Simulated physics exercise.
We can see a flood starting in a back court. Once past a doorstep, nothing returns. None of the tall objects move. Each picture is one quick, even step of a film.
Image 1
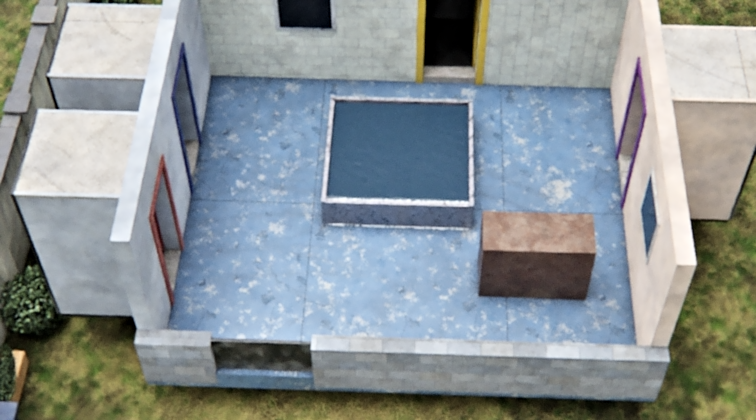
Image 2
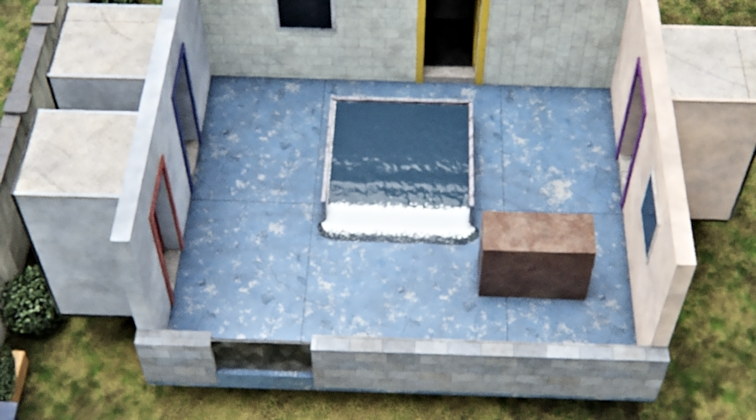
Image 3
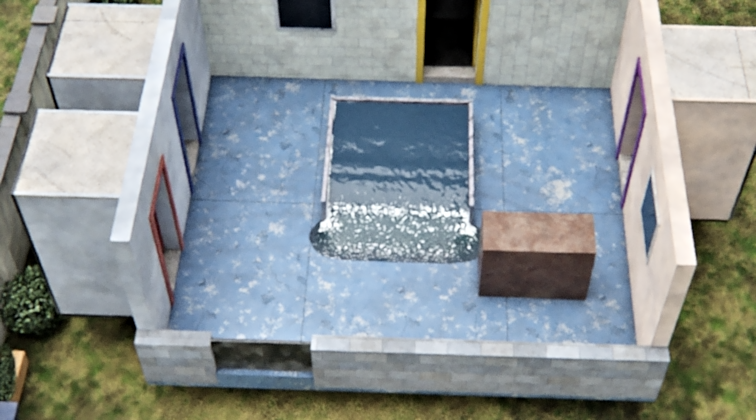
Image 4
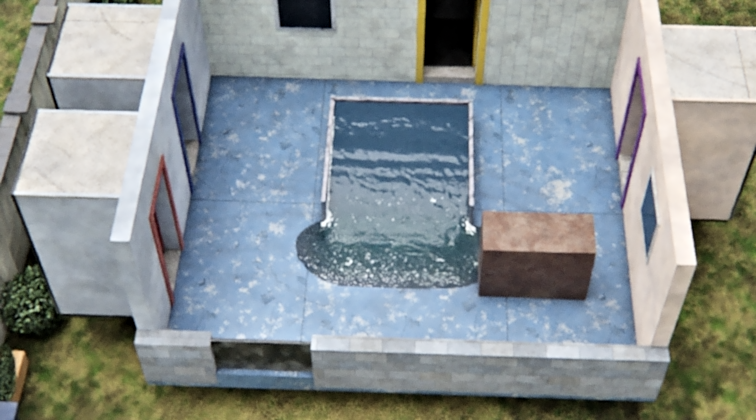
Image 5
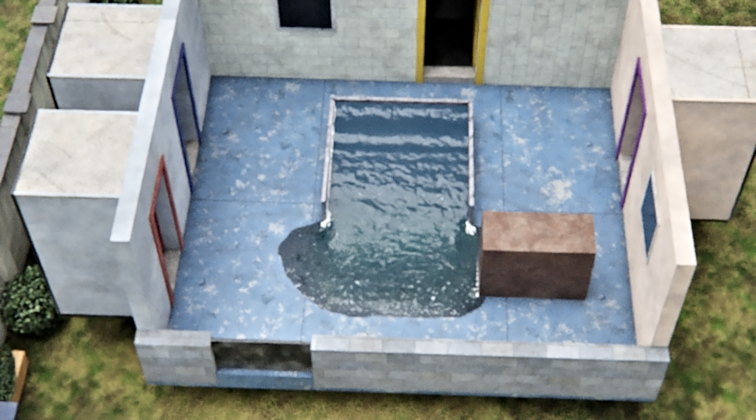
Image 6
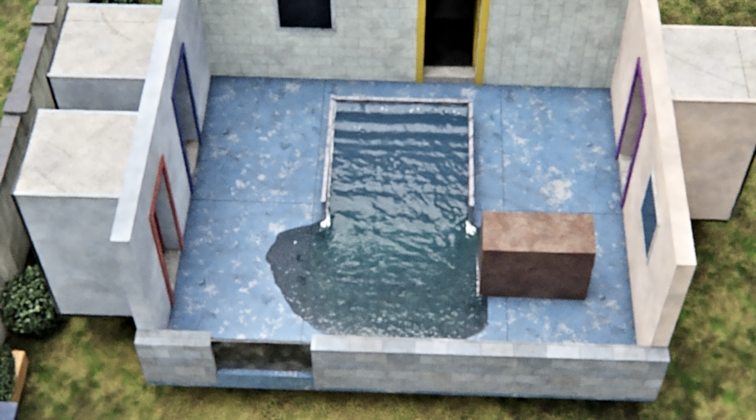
At the start, a raised rectangular tank of still, dark water sits in a blue-floored walled court beside a brown block. Water then bursts out along the tank's near side in a white, foamy rush, and a rippling dark pool spreads forward and leftward across the floor, passing the block's left side.
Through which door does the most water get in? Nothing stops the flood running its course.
The red door.
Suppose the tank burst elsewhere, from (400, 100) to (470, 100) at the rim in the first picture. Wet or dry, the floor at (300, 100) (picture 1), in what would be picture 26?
There: Awash.
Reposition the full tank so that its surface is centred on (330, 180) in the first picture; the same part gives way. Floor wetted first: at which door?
Answer: The red-painted one.
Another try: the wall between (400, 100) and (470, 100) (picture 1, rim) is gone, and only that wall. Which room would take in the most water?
Answer: The one in yellow.
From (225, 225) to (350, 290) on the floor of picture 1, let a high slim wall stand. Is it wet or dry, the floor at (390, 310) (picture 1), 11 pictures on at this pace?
At that place: Wet.
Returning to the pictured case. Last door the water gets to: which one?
I'd go with the yellow door.
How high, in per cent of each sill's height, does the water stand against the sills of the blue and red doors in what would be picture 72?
Near 20 per cent and 70 per cent, respectively.
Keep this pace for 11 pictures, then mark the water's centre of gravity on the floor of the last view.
At about (400, 263).
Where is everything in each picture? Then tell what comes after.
In the first frame, still water in the water tank at (400, 153).
In the second frame, water pours out at (397, 218) and has run to (471, 236).
In the third frame, water pours out at (397, 219) and has run to a hidden place.
In the fourth frame, water pours out at (397, 219) and has run to a hidden place.
In the fifth frame, the front is at a hidden place, out from the gap at (397, 219).
In the sixth frame, the front is at (456, 335), out from the gap at (397, 219).
A moment on, water covers 30 % of the floor; blue door not reached, red door not reached, yellow door not reached, purple door not reached.
Next, water covers 35 % of the floor; blue door not reached, red door not reached, yellow door not reached, purple door not reached.
Then, water covers 45 % of the floor; blue door not reached, red door a trickle in, yellow door not reached, purple door wet at the sill, nothing in.
Later, water covers 90 % of the floor; blue door wet at the sill, nothing in, red door some in, yellow door not reached, purple door wet at the sill, nothing in.
In the end, water covers 100 % of the floor; blue door wet at the sill, nothing in, red door some in, yellow door wet at the sill, nothing in, purple door wet at the sill, nothing in; the red door has let in the most.
